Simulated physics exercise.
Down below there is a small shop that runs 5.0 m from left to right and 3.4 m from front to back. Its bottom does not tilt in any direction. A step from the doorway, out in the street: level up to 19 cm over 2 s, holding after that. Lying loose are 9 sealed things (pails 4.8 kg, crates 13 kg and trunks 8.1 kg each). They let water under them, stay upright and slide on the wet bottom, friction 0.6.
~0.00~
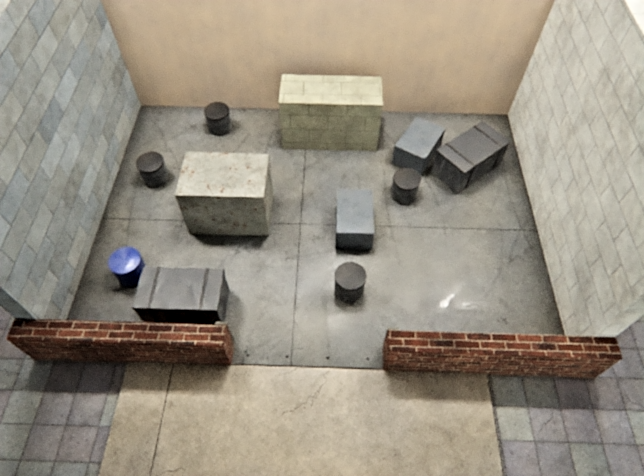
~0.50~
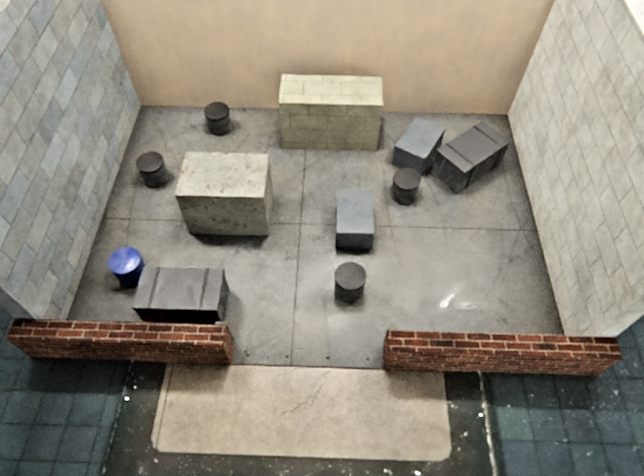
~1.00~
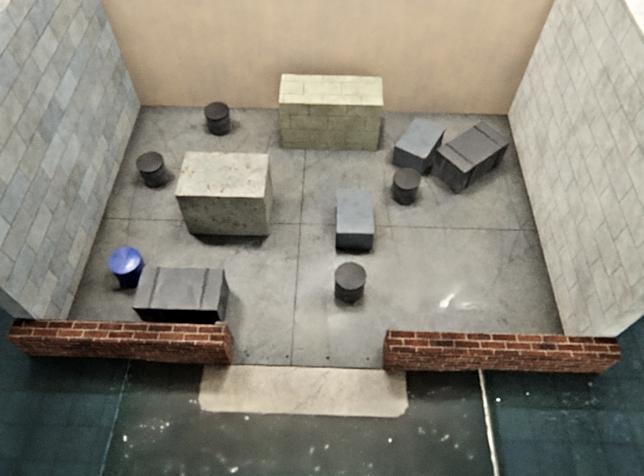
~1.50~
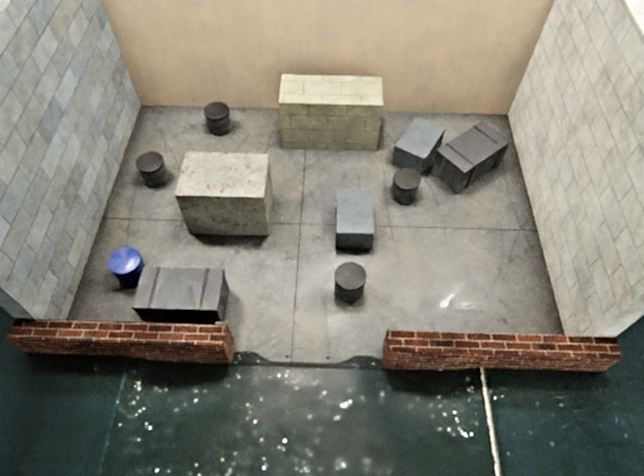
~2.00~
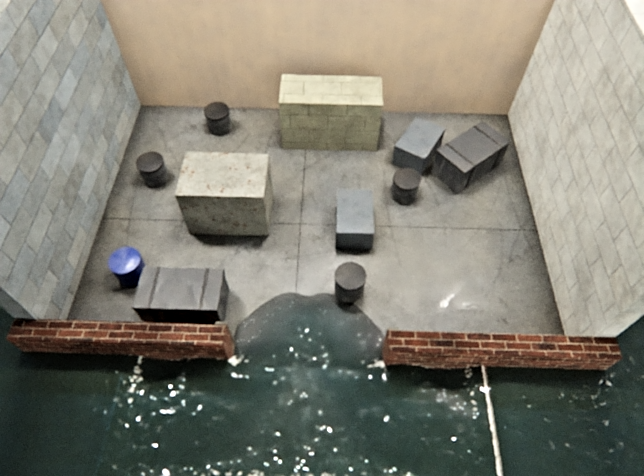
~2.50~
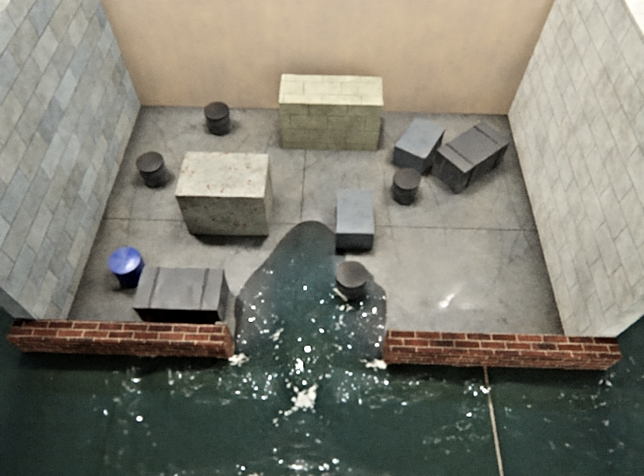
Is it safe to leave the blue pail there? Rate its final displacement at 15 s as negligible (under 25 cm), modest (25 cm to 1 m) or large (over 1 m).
Modest.
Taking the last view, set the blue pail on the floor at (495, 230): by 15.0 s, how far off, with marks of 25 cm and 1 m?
Looks like it is pushed slightly.
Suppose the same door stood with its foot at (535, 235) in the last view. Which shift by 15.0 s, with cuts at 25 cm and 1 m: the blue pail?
The blue pail ends up a great distance away.
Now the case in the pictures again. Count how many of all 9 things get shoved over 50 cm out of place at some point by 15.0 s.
Counting them up, I find 9.
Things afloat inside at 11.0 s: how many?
Count: 8.
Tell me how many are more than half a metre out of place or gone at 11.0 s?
By that time the total stands at 7.
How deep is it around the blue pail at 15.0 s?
Around 13 cm.
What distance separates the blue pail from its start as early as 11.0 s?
Displacement near 60 cm.
After 3.5 s the blue pail is near (124, 260), 0.0 m from its start, aground; 0 afloat.
After 6.8 s the blue pail is near (124, 260), 0.0 m from its start, aground; 6 afloat.
After 11.0 s the blue pail is near (144, 311), 0.7 m from its start, afloat; 8 afloat.
After 15.0 s the blue pail is near (165, 262), 0.4 m from its start, afloat; 9 afloat.
